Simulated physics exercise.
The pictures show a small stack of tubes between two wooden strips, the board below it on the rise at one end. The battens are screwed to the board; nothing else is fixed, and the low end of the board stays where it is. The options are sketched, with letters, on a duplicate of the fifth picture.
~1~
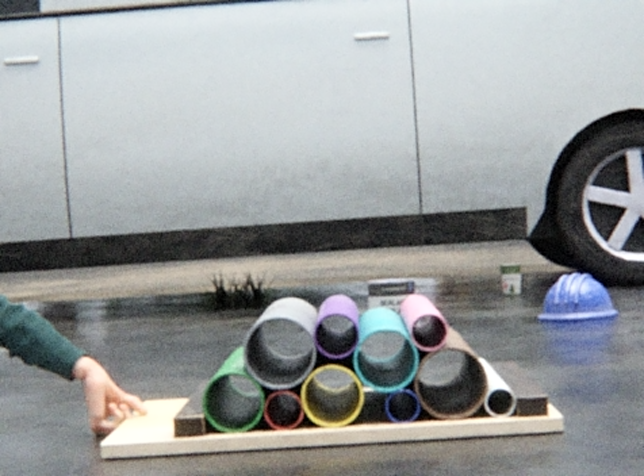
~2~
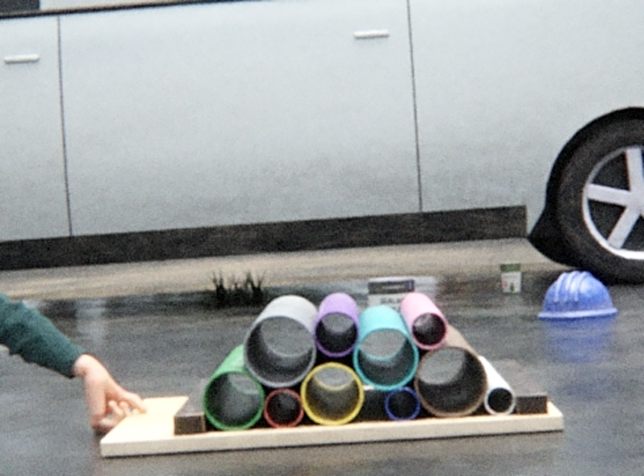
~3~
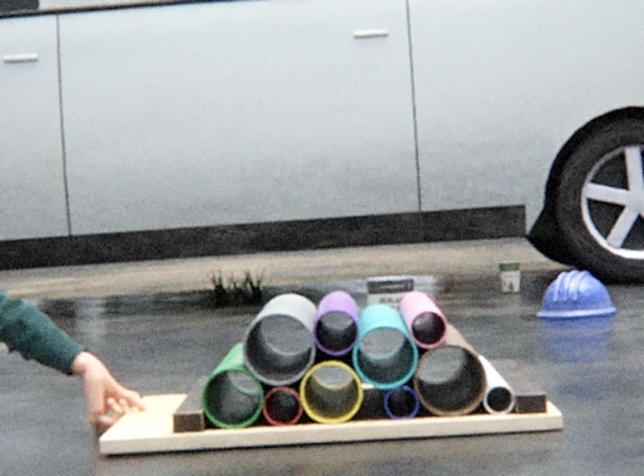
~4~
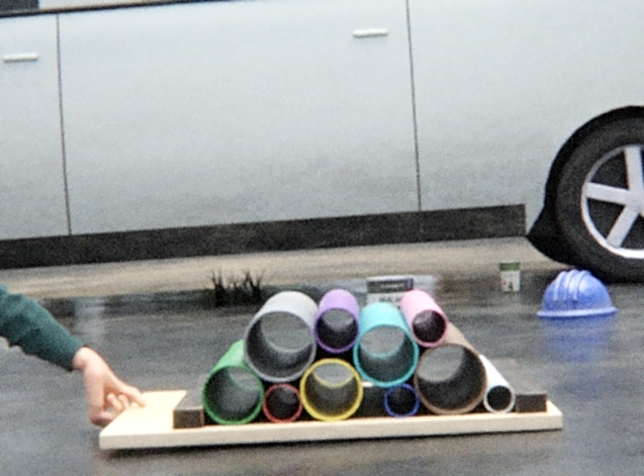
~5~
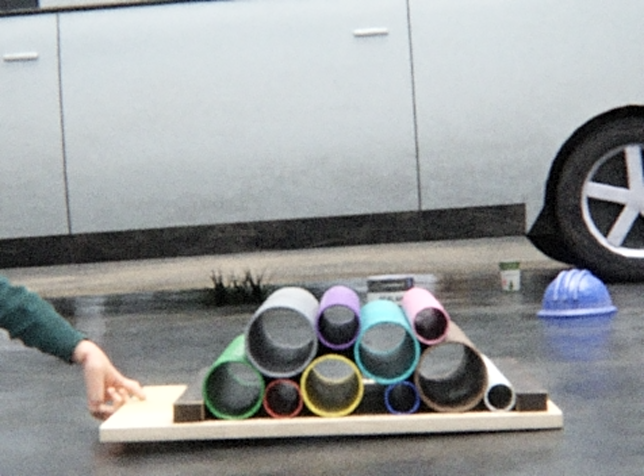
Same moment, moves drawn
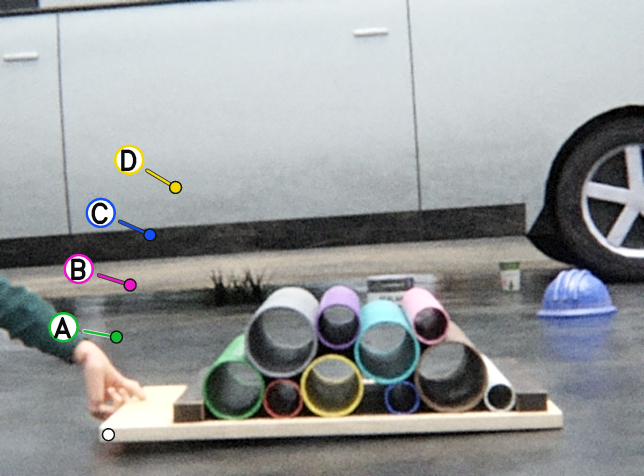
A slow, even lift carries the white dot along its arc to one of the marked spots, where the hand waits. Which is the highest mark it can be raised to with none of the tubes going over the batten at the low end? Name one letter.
Stop at A.
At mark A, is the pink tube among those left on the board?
Yes, with A.
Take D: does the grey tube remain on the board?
Yes, with D.
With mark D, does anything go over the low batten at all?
Yes.
On the copy, A at (117, 337); B at (130, 285); C at (150, 235); D at (176, 187); the white dot at (108, 434).
On A. First, board at 12°.
Then, board at 14°.
Finally, board at 14°, none over the low batten.
By contrast, B one over the low batten (pink); C one over the low batten (pink); D four over the low batten (brown, turquoise, purple, pink).
